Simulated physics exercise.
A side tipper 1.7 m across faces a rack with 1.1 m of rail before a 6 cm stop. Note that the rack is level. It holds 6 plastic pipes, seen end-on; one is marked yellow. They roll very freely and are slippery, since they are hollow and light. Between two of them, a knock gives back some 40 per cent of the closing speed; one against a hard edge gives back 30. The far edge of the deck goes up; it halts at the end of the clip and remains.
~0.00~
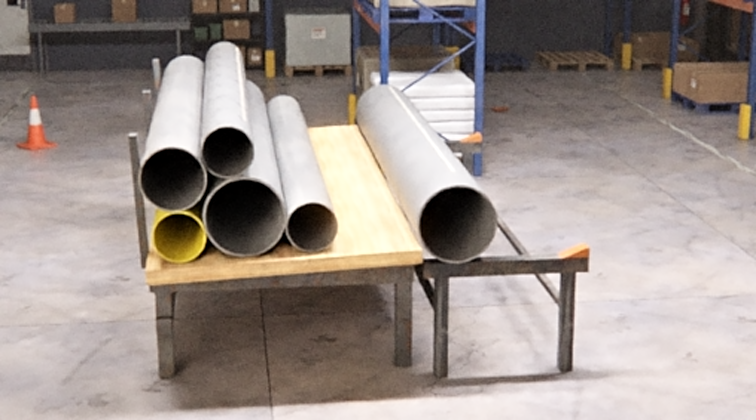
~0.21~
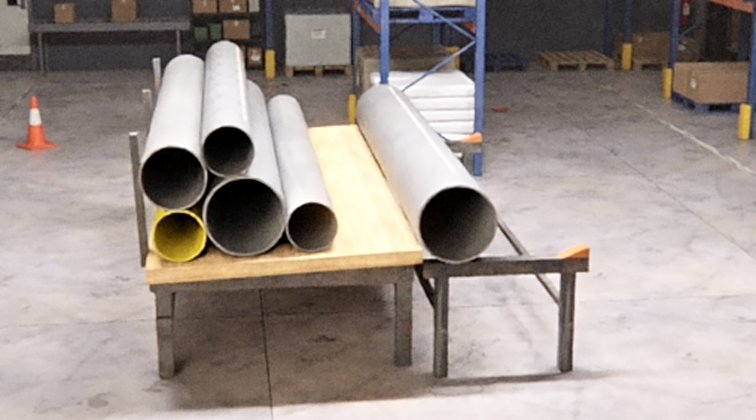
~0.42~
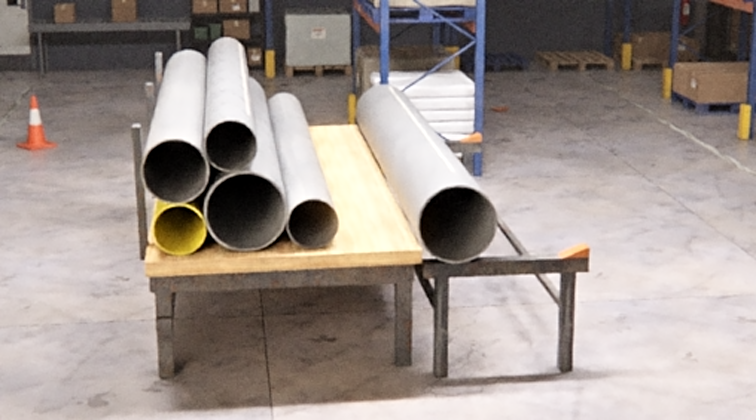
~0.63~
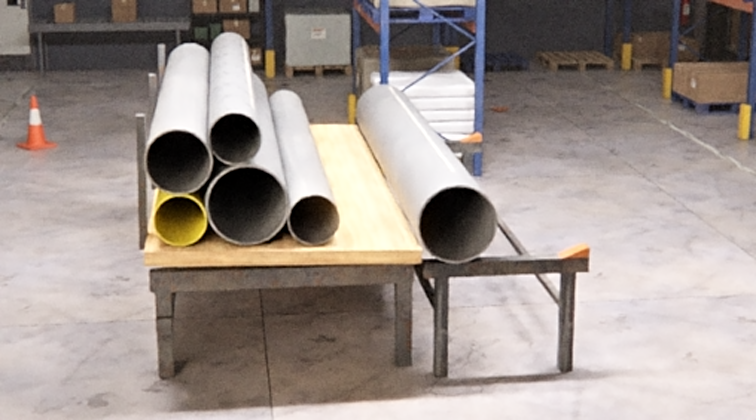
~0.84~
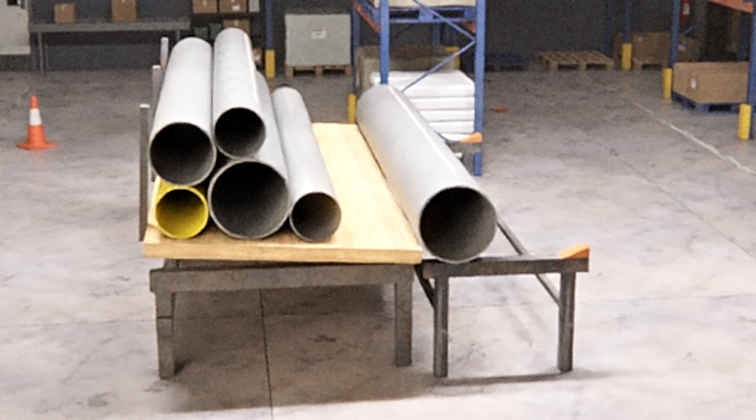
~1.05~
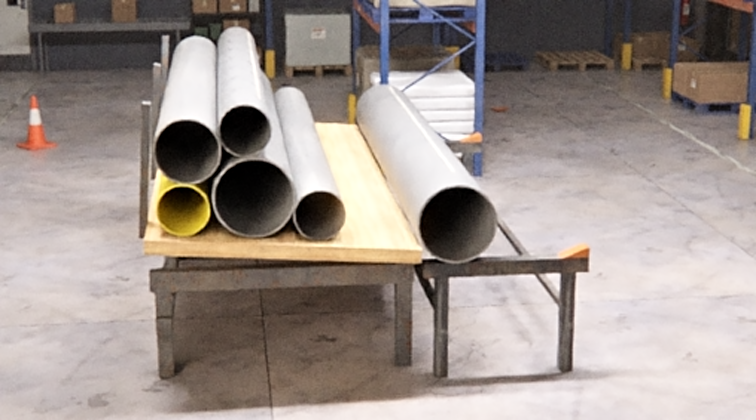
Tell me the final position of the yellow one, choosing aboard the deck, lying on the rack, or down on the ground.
Aboard the deck.
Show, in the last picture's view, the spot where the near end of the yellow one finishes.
My best guess is somewhere around (316, 215).
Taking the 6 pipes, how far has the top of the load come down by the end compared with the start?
Roughly 25 cm.
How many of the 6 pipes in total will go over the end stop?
It comes to 0.
Then, 1.8 s in, yellow is on the deck, 140 cm from the hinge; 0 of 6 over the stop.
Then, 2.7 s in, still the same for yellow; 0 of 6 over the stop.
Then, 3.7 s in, yellow is on the deck, 110 cm from the hinge, rolling right; 0 of 6 over the stop.
In the end (4.9 s), yellow is on the deck, 65 cm from the hinge; 0 of 6 over the stop.
